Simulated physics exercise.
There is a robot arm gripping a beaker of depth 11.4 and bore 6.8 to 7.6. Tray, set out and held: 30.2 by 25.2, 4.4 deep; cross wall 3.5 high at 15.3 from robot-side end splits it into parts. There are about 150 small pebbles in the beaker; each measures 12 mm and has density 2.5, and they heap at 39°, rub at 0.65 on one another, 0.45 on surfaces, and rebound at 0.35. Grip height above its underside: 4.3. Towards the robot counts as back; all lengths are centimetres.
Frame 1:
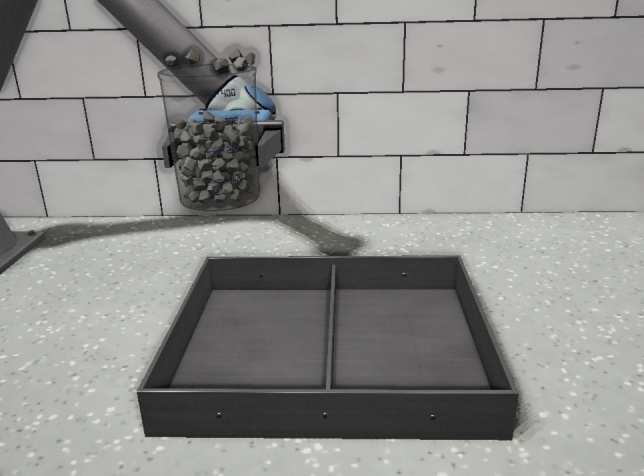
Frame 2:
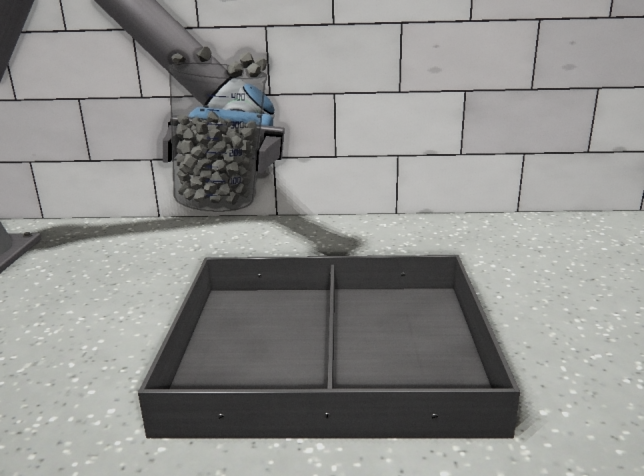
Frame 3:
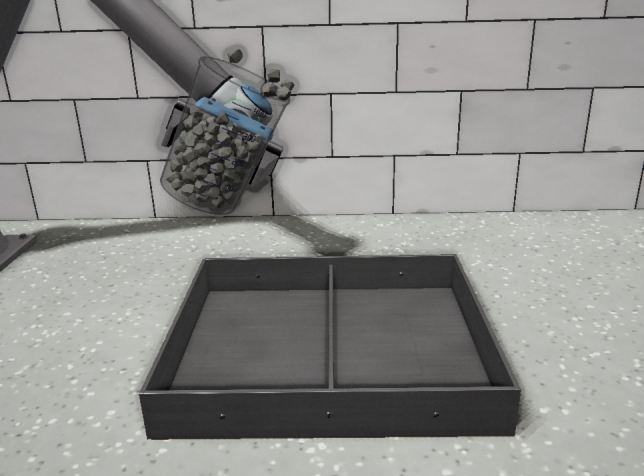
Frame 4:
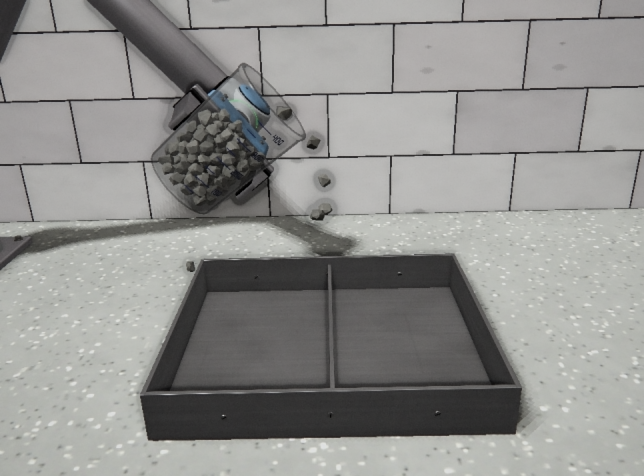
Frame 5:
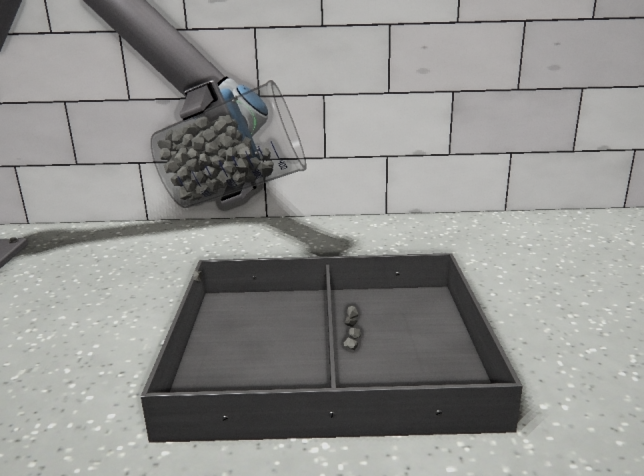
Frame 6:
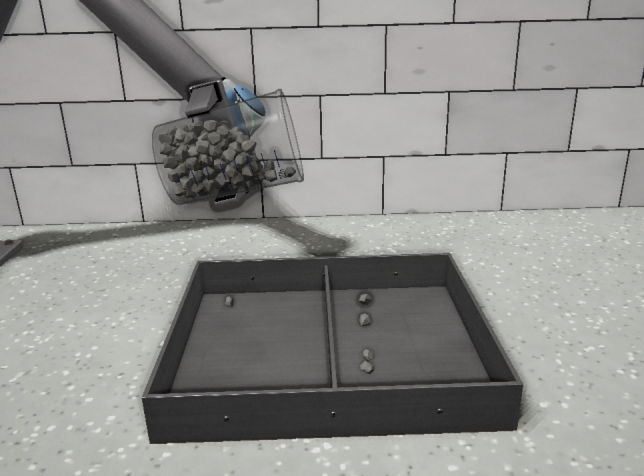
A grey robot arm at upper left grips a clear beaker heaped with dark grey pebbles around a blue and white object, before a white brick wall, seen from the front and slightly above. Below, a dark open tray with two compartments sits on a speckled pale surface. The arm tilts the beaker far to the right, and a few pebbles drop, landing and spreading in the tray.
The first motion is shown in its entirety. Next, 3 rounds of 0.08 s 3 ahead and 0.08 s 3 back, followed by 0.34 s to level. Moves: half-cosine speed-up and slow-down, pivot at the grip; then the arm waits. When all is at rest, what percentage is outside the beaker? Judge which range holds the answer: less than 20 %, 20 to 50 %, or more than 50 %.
The range is 20 to 50 %.
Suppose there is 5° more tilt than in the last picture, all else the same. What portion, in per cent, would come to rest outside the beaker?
About 50 %.
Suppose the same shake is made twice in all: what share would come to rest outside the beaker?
That change gives some 30 percent.
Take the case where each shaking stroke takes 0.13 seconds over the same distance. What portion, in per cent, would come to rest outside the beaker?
Roughly 10 in a hundred.
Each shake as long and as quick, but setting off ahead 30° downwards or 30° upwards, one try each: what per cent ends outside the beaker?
Some 10 and 65 per cent.
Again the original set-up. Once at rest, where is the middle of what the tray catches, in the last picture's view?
Approximately (387, 333) in pixels.
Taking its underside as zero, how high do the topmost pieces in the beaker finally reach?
Roughly 6.0 cm.
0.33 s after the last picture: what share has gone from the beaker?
By then near 20 % is out.
Then, 0.33 s later, tilted 78° forward, highest piece 23 above the table; 124 in the beaker, 19 in the far-side part, 2 in the robot-side part, 9 in flight or on a rim.
Then, 0.66 s later, tilted 37° forward, highest piece 26 above the table; 93 in the beaker, 52 in the far-side part, 7 in the robot-side part, 2 in flight or on a rim.
Then, 1.02 s later, level, highest piece 23 above the table; 93 in the beaker, 54 in the far-side part, 7 in the robot-side part.
Then, 2.07 s later, level, highest piece 23 above the table; 93 in the beaker, 54 in the far-side part, 7 in the robot-side part.
At rest, 93 in the beaker, 54 in the far-side part, 7 in the robot-side part. That is 40 % outside the beaker.
